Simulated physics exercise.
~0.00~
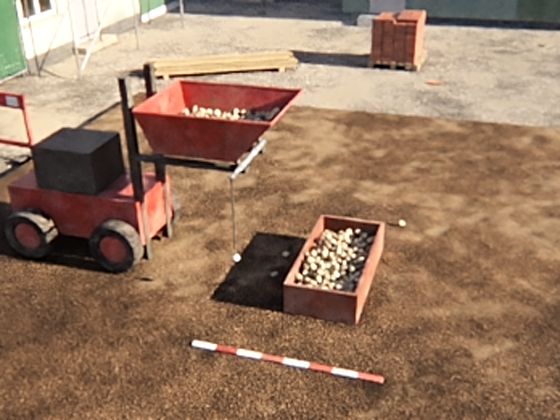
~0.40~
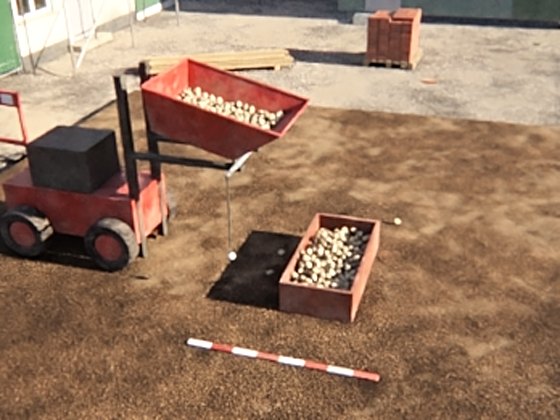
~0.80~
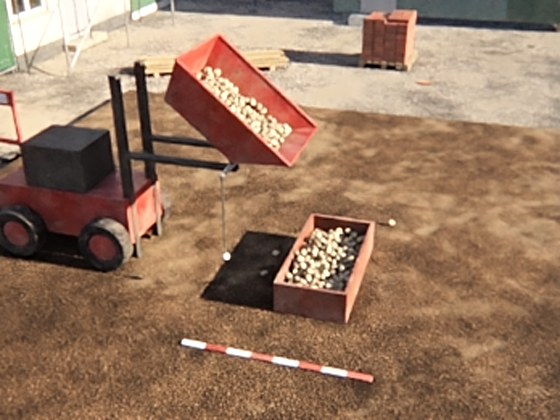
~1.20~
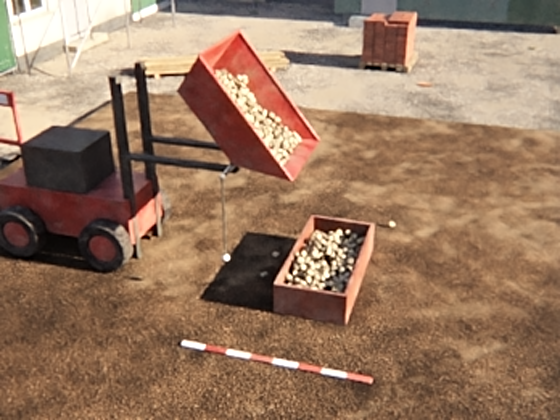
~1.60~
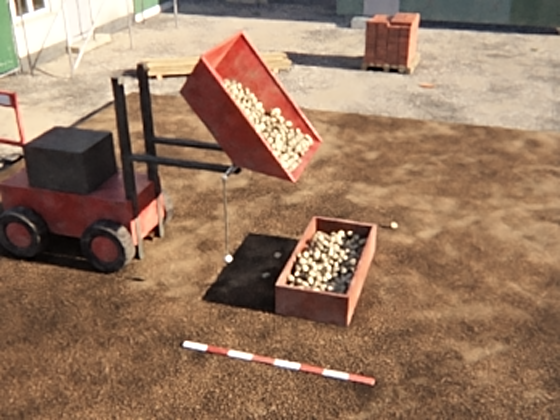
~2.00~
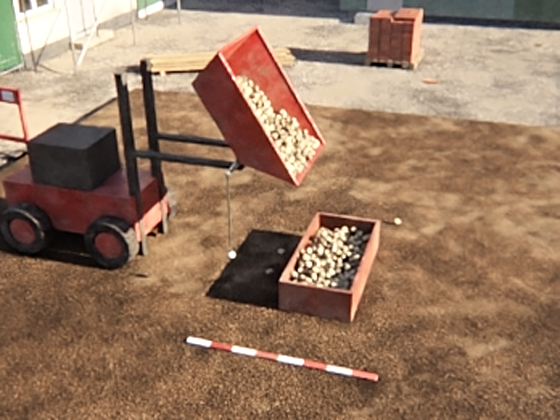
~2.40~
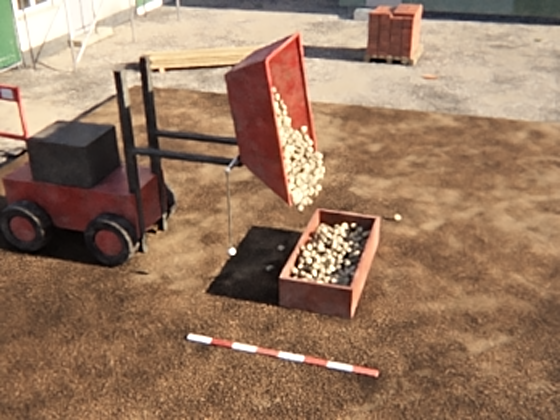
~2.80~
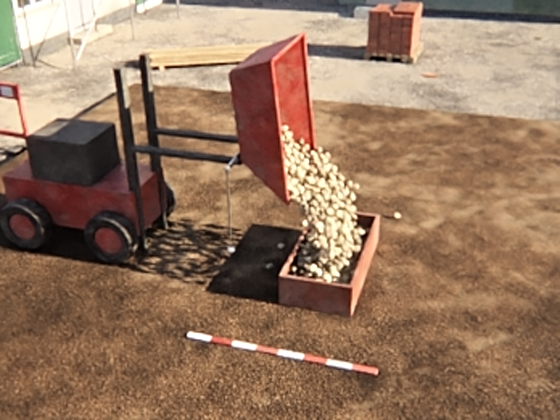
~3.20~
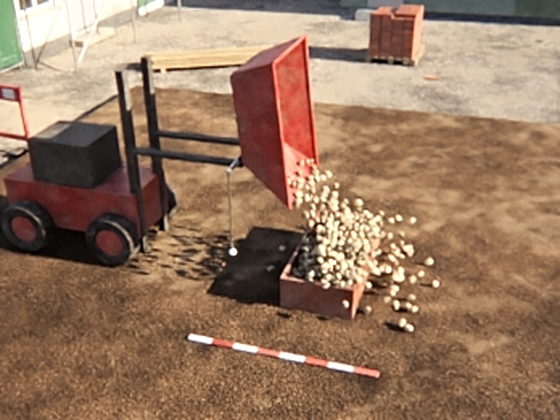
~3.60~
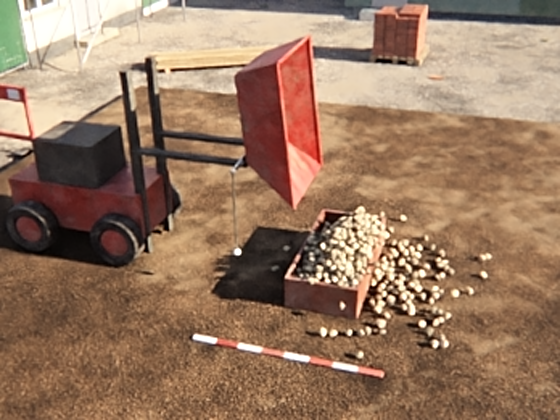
A red skip on a forklift tips pale stones into a bin, some spilling beyond.
